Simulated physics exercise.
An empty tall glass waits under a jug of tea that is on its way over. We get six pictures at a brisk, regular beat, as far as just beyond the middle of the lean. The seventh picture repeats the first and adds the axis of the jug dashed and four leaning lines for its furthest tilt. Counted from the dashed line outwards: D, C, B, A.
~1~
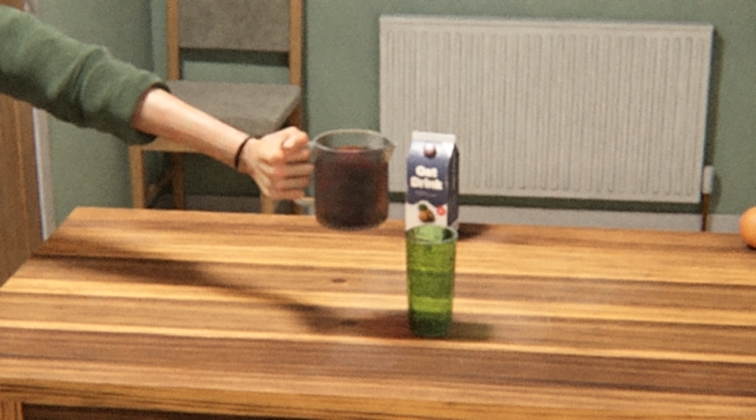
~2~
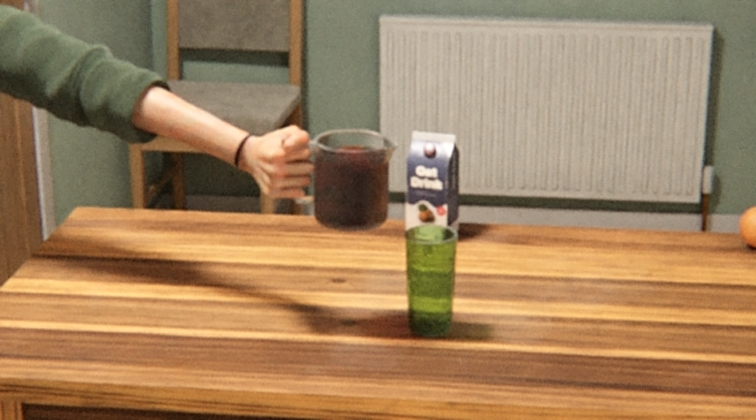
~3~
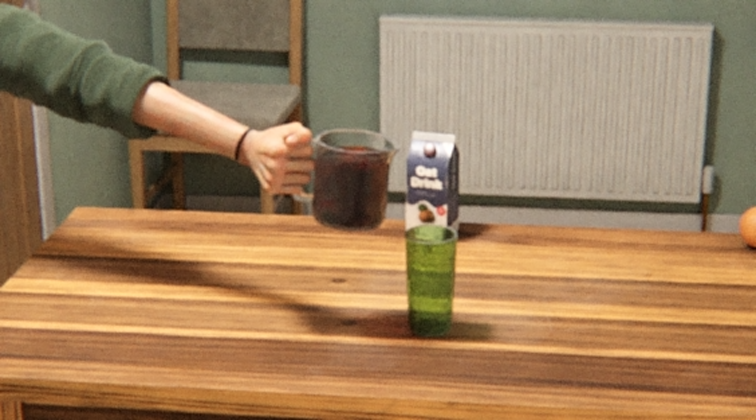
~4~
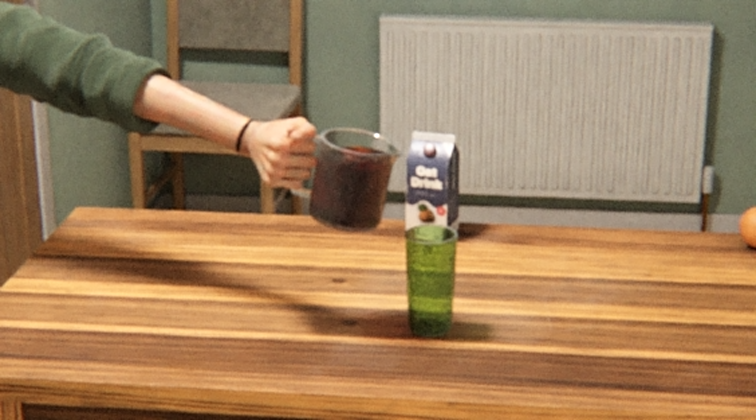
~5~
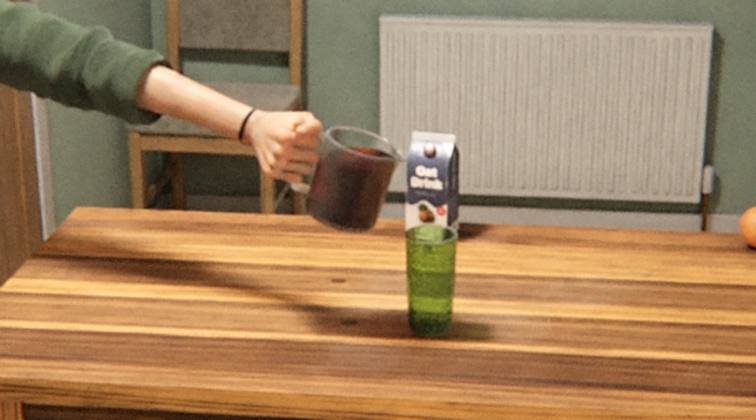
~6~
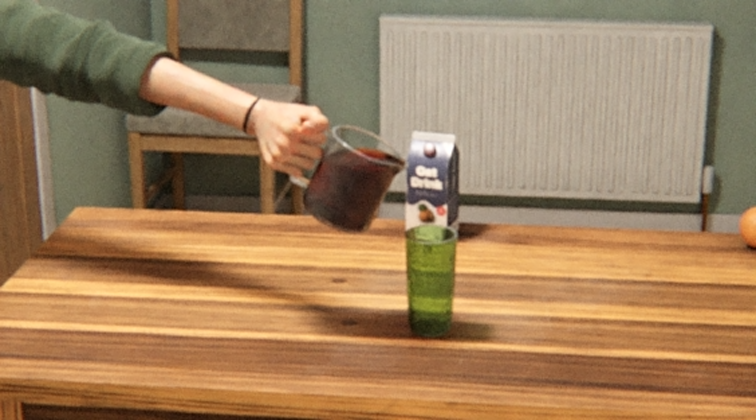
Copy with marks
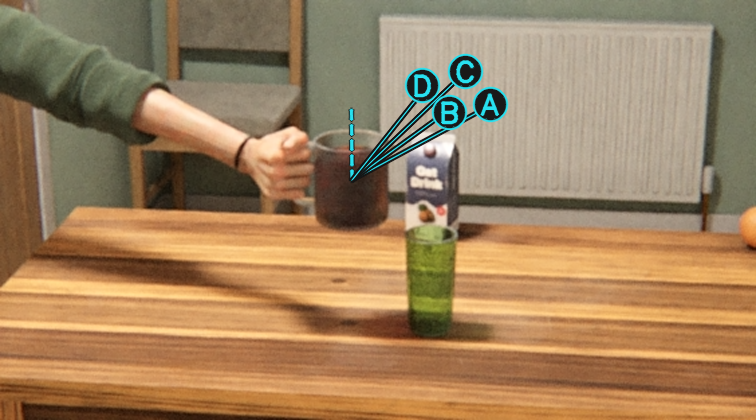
A hand holding a glass jug of dark liquid gradually tilting it rightward above an empty green glass on a wooden table.
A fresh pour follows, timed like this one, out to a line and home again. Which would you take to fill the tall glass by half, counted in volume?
I would pick mark B.
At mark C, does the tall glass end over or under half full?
Under half.
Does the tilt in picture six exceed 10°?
Yes.
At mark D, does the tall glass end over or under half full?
Under half.
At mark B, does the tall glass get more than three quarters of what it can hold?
No, less.
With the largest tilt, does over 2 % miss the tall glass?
No.
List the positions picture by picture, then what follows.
The first frame shows upright, lip at (395, 144); rim of the tall glass round (431, 233); nothing has left yet.
The second frame shows upright, lip at (396, 145); nothing has left yet.
The third frame shows tipped about 5°, lip at (398, 148); nothing has left yet.
The fourth frame shows tipped about 10°, lip at (401, 153); nothing has left yet.
The fifth frame shows tipped about 17°, lip at (404, 159); nothing has left yet.
The sixth frame shows tipped about 24°, lip at (407, 165); nothing has left yet.
In cyan, A at (476, 113); B at (433, 120); C at (453, 83); D at (414, 101).
If A is chosen, the tall glass ends with about 67 % of what it can hold.
If B is chosen, the tall glass ends with about 48 % of what it can hold.
If C is chosen, the tall glass ends with about 31 % of what it can hold.
If D is chosen, the tall glass ends with about 18 % of what it can hold.
